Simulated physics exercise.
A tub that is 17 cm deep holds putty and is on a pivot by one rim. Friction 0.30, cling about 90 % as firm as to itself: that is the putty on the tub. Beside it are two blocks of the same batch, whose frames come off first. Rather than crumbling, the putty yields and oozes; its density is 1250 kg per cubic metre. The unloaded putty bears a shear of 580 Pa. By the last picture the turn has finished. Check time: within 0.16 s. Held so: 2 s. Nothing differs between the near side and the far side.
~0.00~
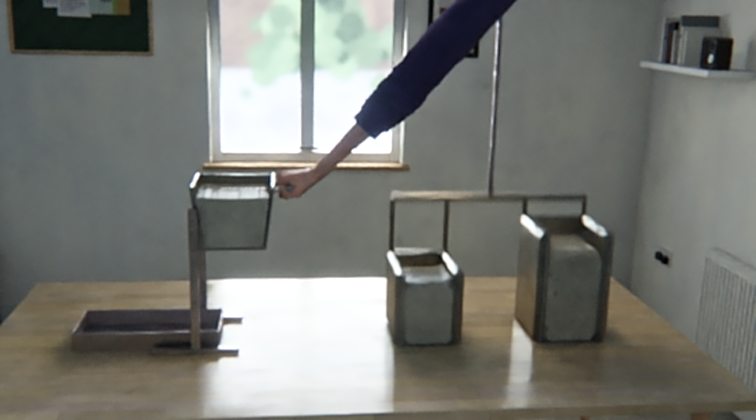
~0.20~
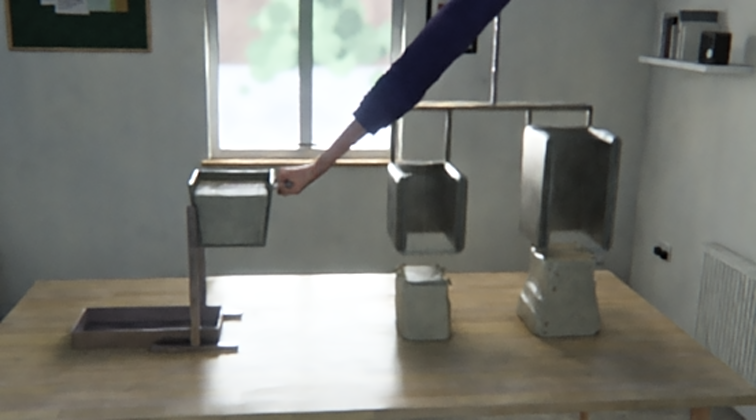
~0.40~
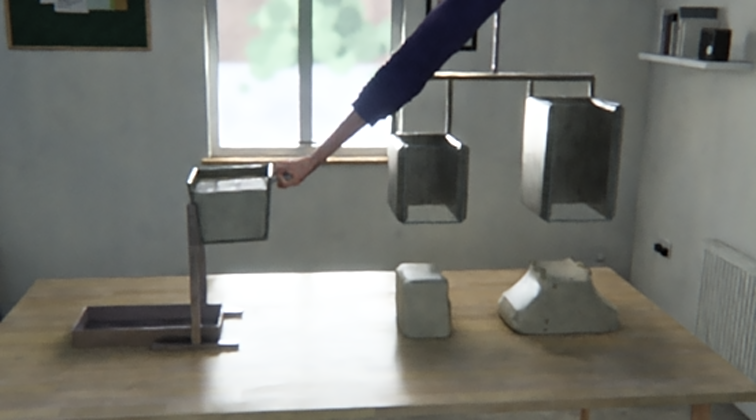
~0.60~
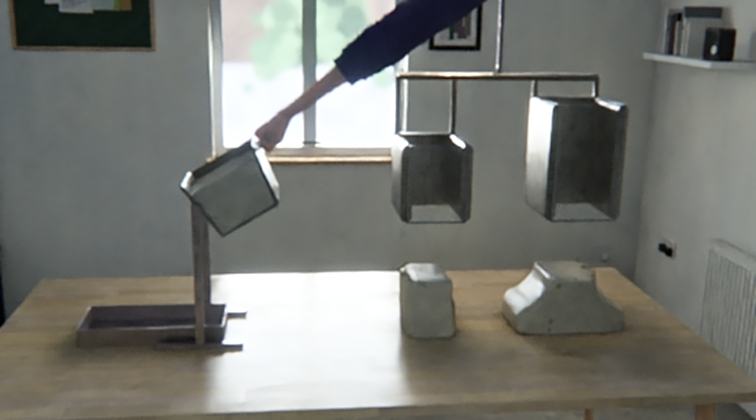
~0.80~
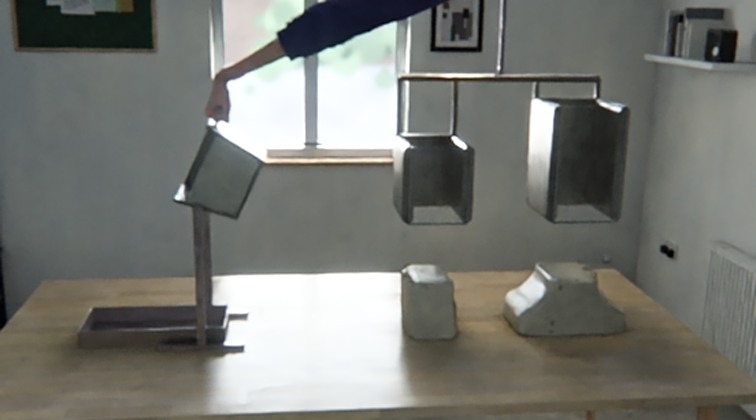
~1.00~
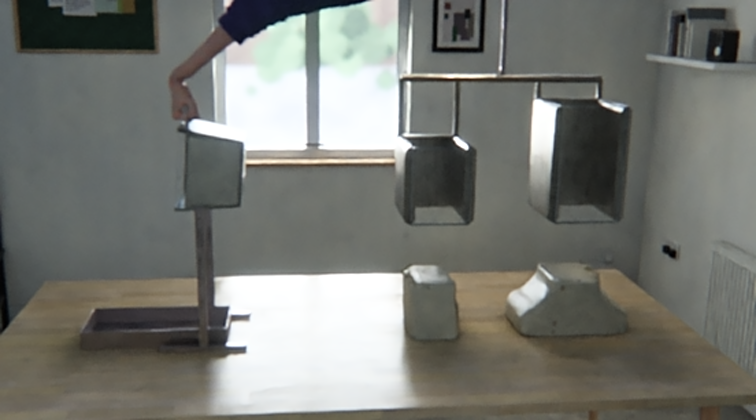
An arm tilts a pivoted tub leftward after rising moulds expose two grey blocks that sag.
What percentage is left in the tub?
About 100 %.
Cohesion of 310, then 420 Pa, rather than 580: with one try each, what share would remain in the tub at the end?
40 %, then 50 %.
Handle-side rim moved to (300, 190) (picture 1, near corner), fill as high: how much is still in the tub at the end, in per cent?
Some 35 percent would still be in the tub at the end.
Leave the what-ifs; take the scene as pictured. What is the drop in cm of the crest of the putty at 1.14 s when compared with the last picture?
Around 1 cm below its level in the last picture.
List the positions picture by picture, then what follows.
In the first frame, handle-side rim at (271, 188), tilt 0 degrees; crest of the putty at (254, 198); block heights 18 cm, 28 cm (left to right).
In the second frame, handle-side rim at (270, 185), tilt 0 degrees; crest of the putty at (253, 195); block heights 17 cm, 24 cm (left to right).
In the third frame, handle-side rim at (268, 178), tilt 4 degrees; crest of the putty at (262, 189); block heights 17 cm, 18 cm (left to right).
In the fourth frame, handle-side rim at (250, 148), tilt 30 degrees; crest of the putty at (251, 161); block heights 17 cm, 17 cm (left to right).
In the fifth frame, handle-side rim at (206, 129), tilt 65 degrees; crest of the putty at (215, 138); block heights 17 cm, 17 cm (left to right).
In the sixth frame, handle-side rim at (178, 132), tilt 86 degrees; crest of the putty at (192, 137); block heights 17 cm, 17 cm (left to right).
After 1.14 s, the tub is at 86 degrees and holds 100 %.
After 1.31 s, the tub is at 86 degrees and holds 100 %.
After 1.48 s, the tub is at 86 degrees and holds 100 %.
After 1.65 s, the tub is at 86 degrees and holds 100 %.
After 3.00 s, the tub is at 86 degrees and holds 100 %.
